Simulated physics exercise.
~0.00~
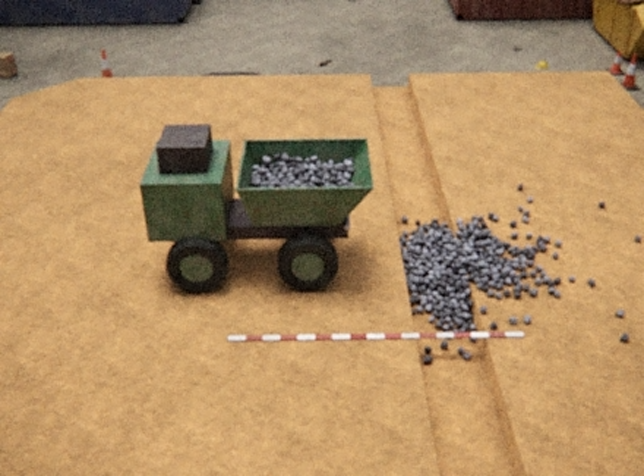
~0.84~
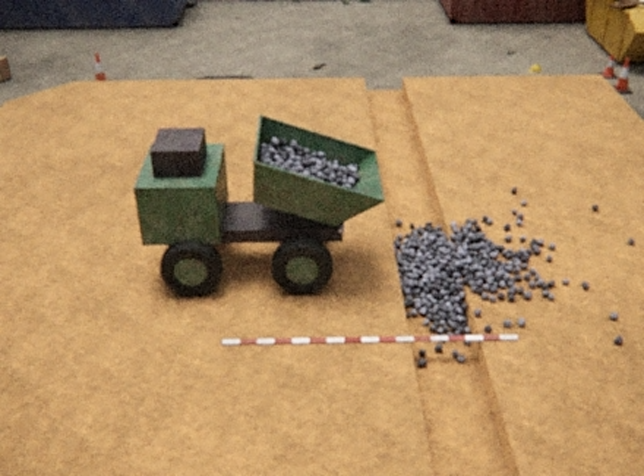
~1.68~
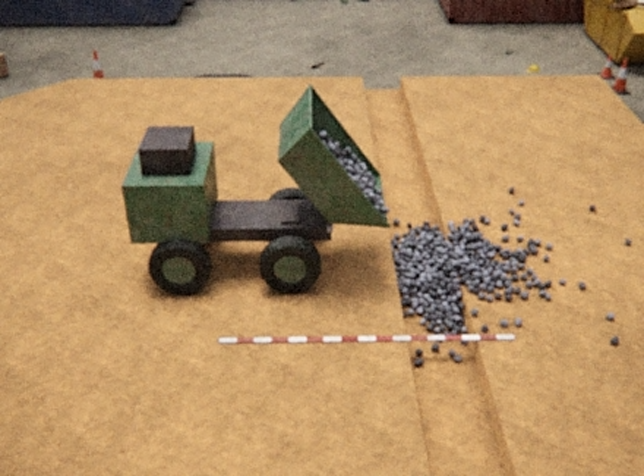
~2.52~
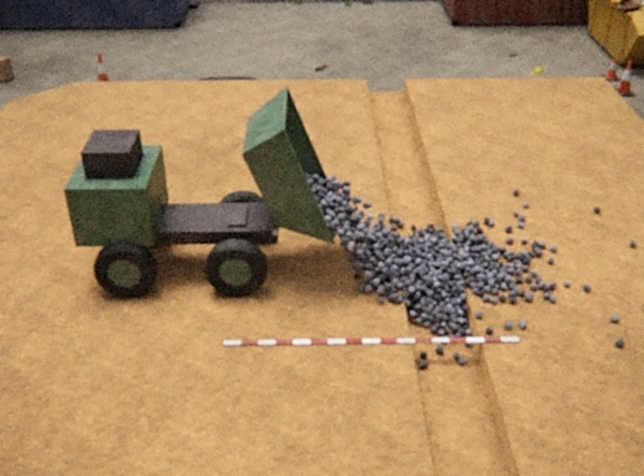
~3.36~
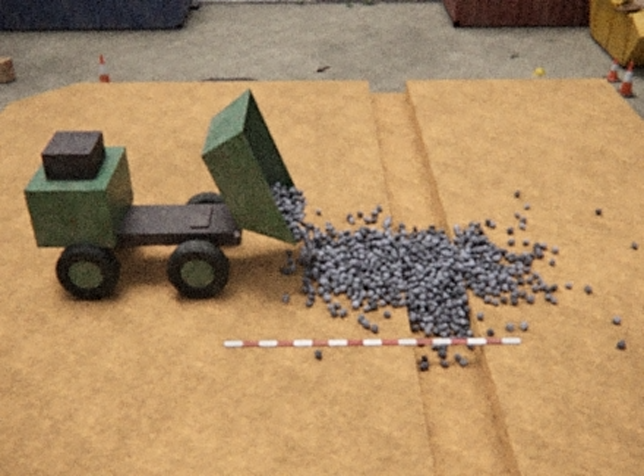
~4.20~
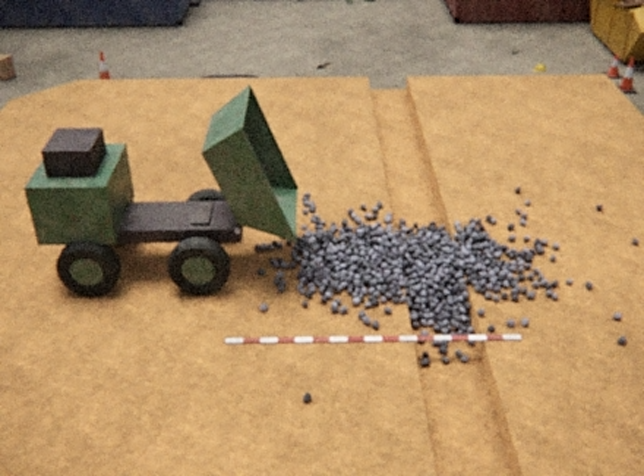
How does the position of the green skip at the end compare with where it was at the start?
At the end the skip is further to the left and stands steeply tipped up, while at the start it lay level on the dumper, closer to the trench.
On a sandy floor with a trench, a green dumper tipping its skip and backing left, leaving grey stones heaped beside earlier ones.
